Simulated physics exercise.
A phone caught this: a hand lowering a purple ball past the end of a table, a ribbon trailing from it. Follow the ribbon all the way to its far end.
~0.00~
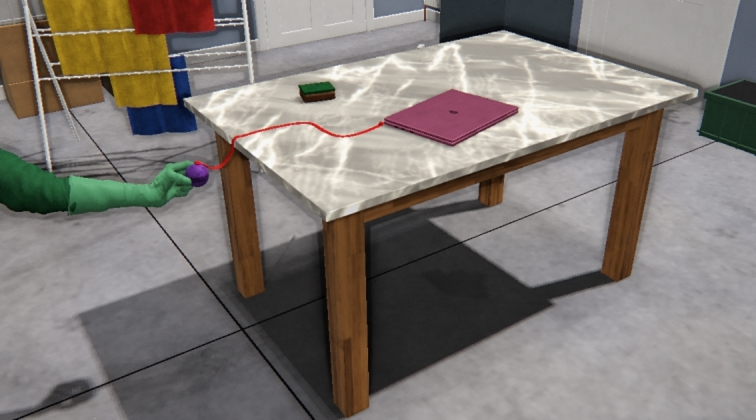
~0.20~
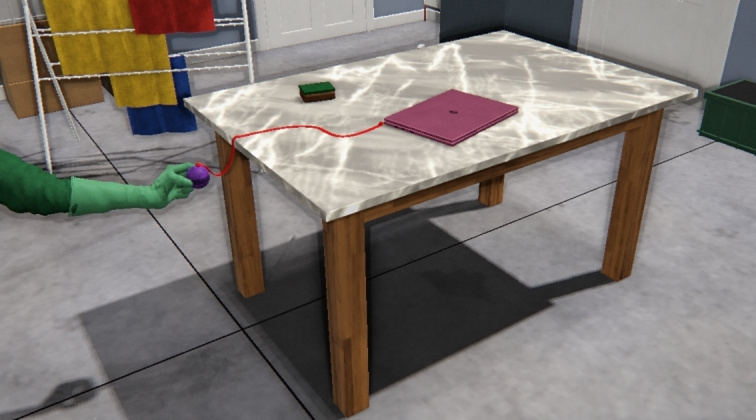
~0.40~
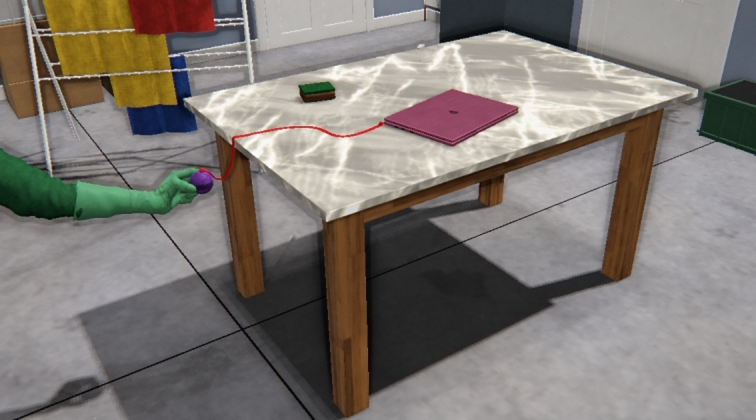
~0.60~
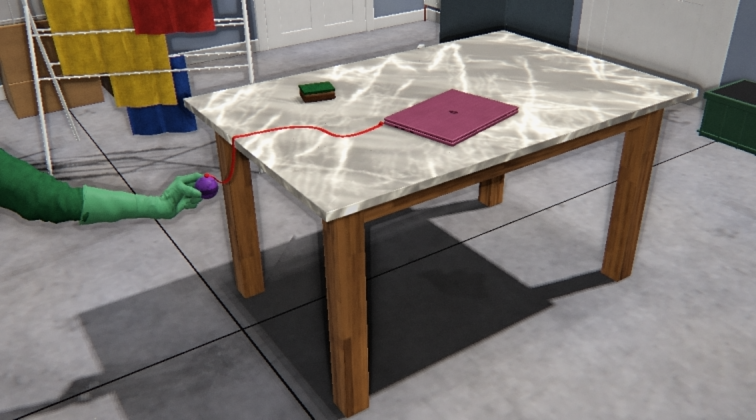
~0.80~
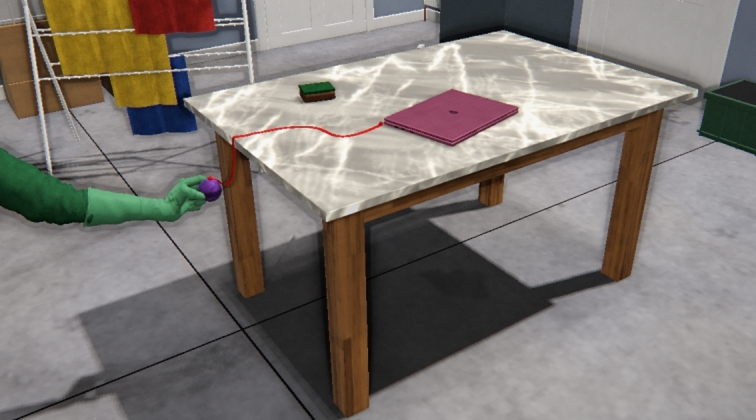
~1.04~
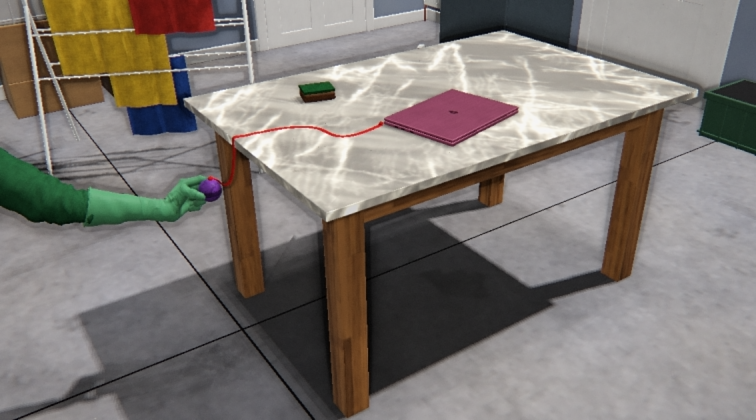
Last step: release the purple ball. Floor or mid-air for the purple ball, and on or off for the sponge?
One by one: The purple ball stops short of the ground; the sponge is not moved.
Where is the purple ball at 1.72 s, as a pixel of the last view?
Around (295, 239).
After 1.72 s, ball below the edge near (295, 239); laptop unmoved; sponge unmoved.
After 2.66 s, ball below the edge near (302, 238); laptop unmoved; sponge unmoved.
At rest, ball below the edge near (300, 238); laptop unmoved; sponge unmoved. The purple ball ends up dangling and the sponge keeps its place.
